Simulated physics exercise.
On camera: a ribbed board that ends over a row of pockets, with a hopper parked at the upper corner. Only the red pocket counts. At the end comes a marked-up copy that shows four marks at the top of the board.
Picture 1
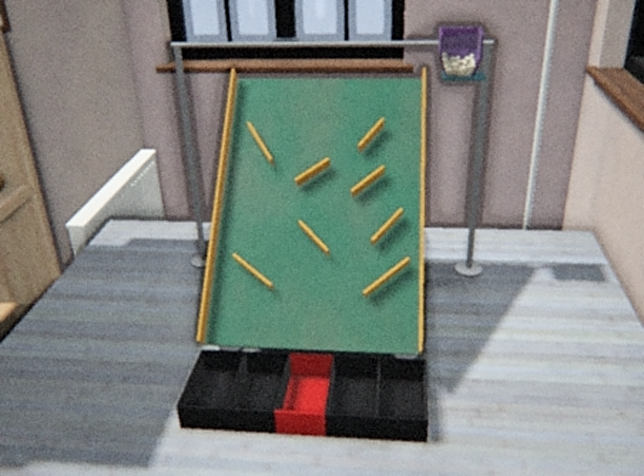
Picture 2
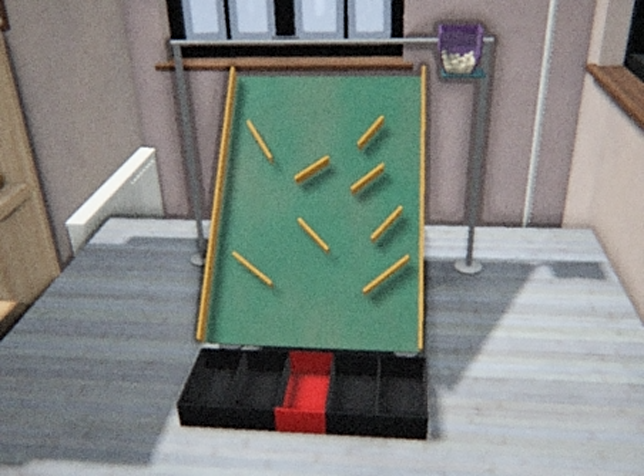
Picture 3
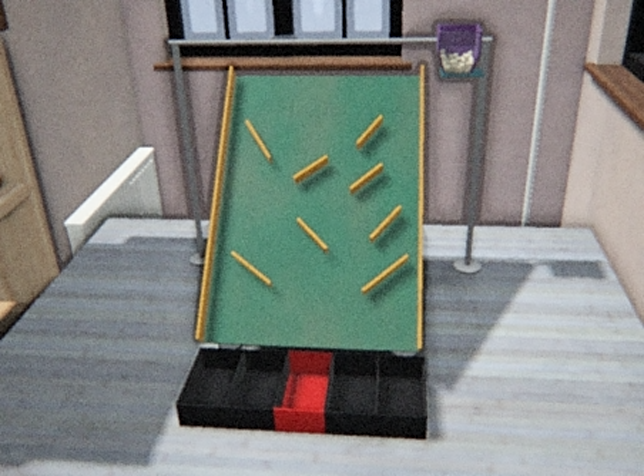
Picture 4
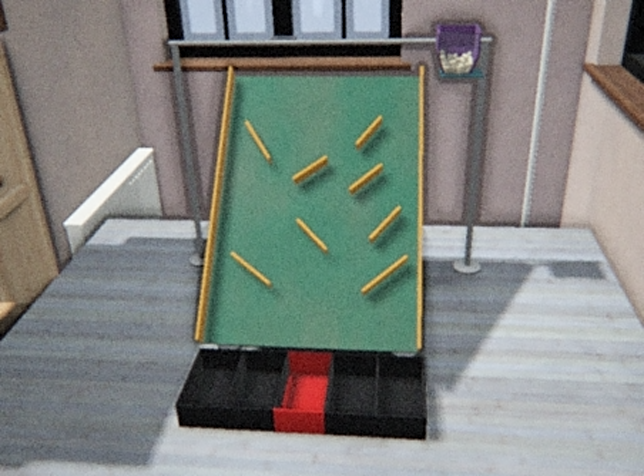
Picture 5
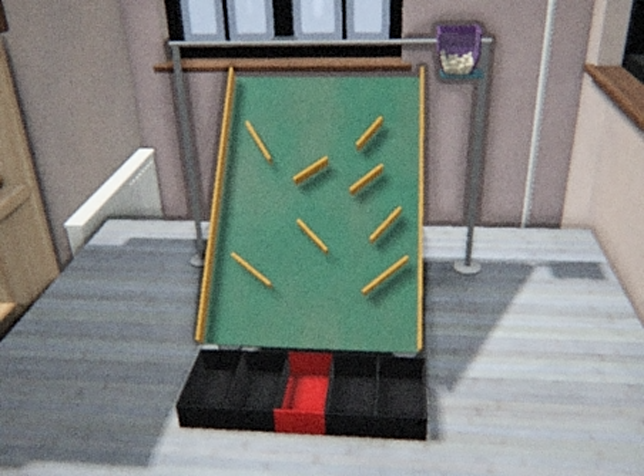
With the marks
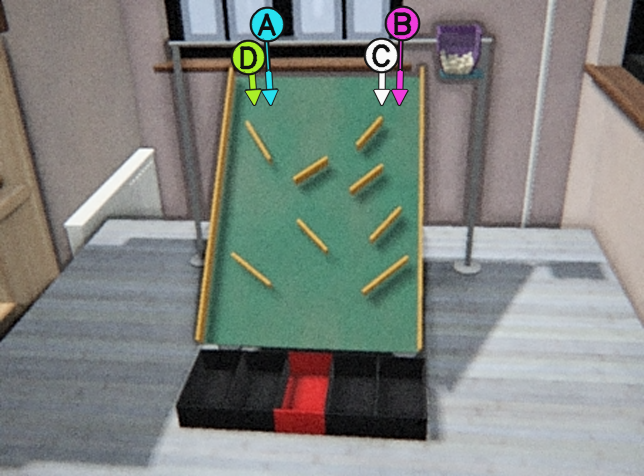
Nothing moved as a purple hopper of white beans stayed parked at the upper right corner of a green board with slanted wooden ribs, above a row of black pockets with one red in the middle.
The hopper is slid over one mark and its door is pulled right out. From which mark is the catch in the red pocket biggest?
Go for A.
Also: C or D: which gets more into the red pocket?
D it is.
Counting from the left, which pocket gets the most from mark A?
The third.
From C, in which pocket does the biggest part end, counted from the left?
The fourth from the left.
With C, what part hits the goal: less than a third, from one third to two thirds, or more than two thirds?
It is less than a third.
On the marked copy, mark A meets the board at (270, 99); mark B meets the board at (399, 99); mark C meets the board at (381, 99); mark D meets the board at (253, 99).
If A is chosen, about half in the red pocket, about a third in other pockets, a small part held on the board.
If B is chosen, about a quarter in the red pocket, about two thirds in other pockets, a small part held on the board.
If C is chosen, a small part in the red pocket, most in other pockets, a stray few held on the board.
If D is chosen, about half in the red pocket, about half in other pockets.
